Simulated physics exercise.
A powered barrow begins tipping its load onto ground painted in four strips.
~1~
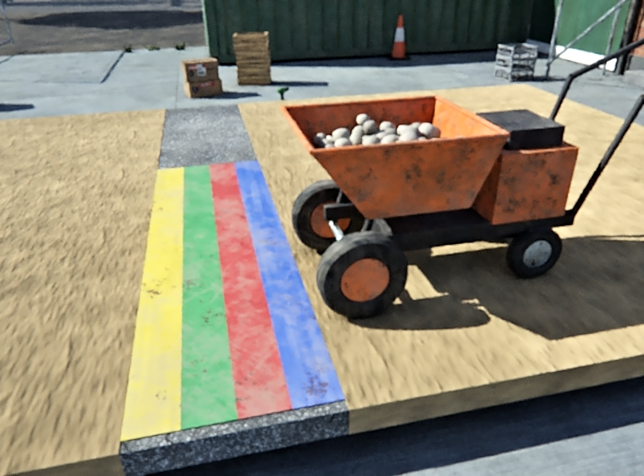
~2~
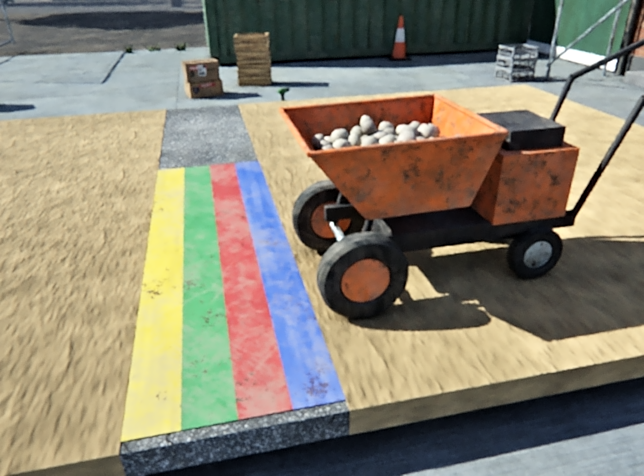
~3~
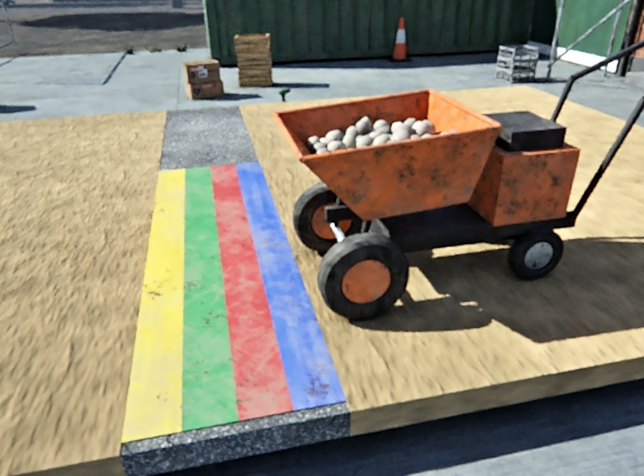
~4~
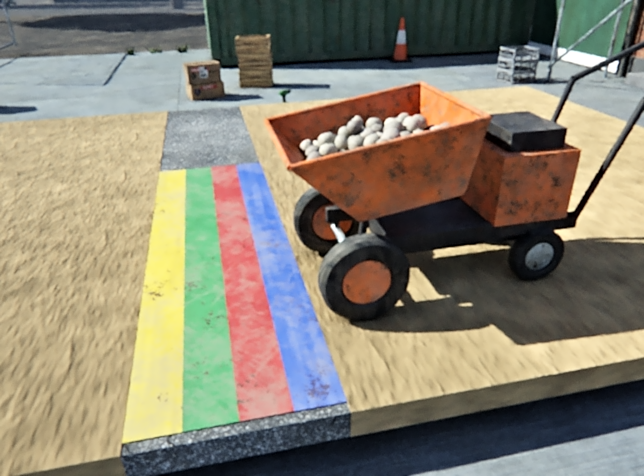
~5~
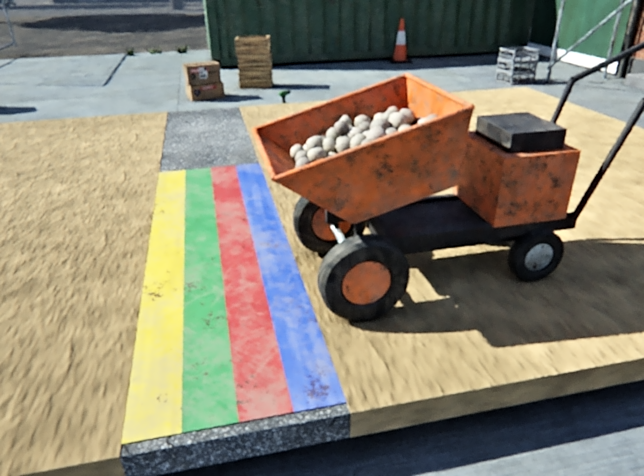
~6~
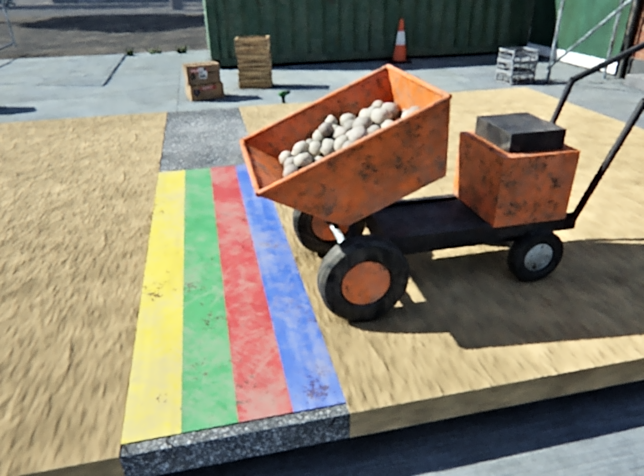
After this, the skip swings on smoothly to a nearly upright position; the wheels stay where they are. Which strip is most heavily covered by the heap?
The yellow strip.
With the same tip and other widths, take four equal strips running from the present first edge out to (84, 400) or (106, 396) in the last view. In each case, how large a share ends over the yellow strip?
I'd put it at some 30 % for the first and some 30 % for the second.
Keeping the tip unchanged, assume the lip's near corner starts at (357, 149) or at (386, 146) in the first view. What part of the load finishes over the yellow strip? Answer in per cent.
It works out to 20 per cent in the first case and 10 per cent in the second.
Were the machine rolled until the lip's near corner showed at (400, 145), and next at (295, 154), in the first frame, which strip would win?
So the first one goes to red and the second to that yellow strip.
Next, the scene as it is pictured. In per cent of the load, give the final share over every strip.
I'd put the blue strip near 0, the red strip near 0, the green strip near 20 and the yellow strip near 30.
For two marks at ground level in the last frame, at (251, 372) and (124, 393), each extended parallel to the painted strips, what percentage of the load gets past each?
In turn 70 and 20 in a hundred.
Soon after the last picture, skip tipped steeply; all in the skip.
A little later, skip tipped right over; about two thirds in the skip; about a quarter over the green strip; a small part over the yellow strip; a stray few off the paint.
Later still, skip tipped right over; about a quarter in the skip; about a quarter over the green strip; about a third over the yellow strip; about a quarter off the paint.
At rest, skip tipped right over; about a quarter in the skip; none over the blue strip; none over the red strip; about a quarter over the green strip; about a third over the yellow strip; about a quarter off the paint.
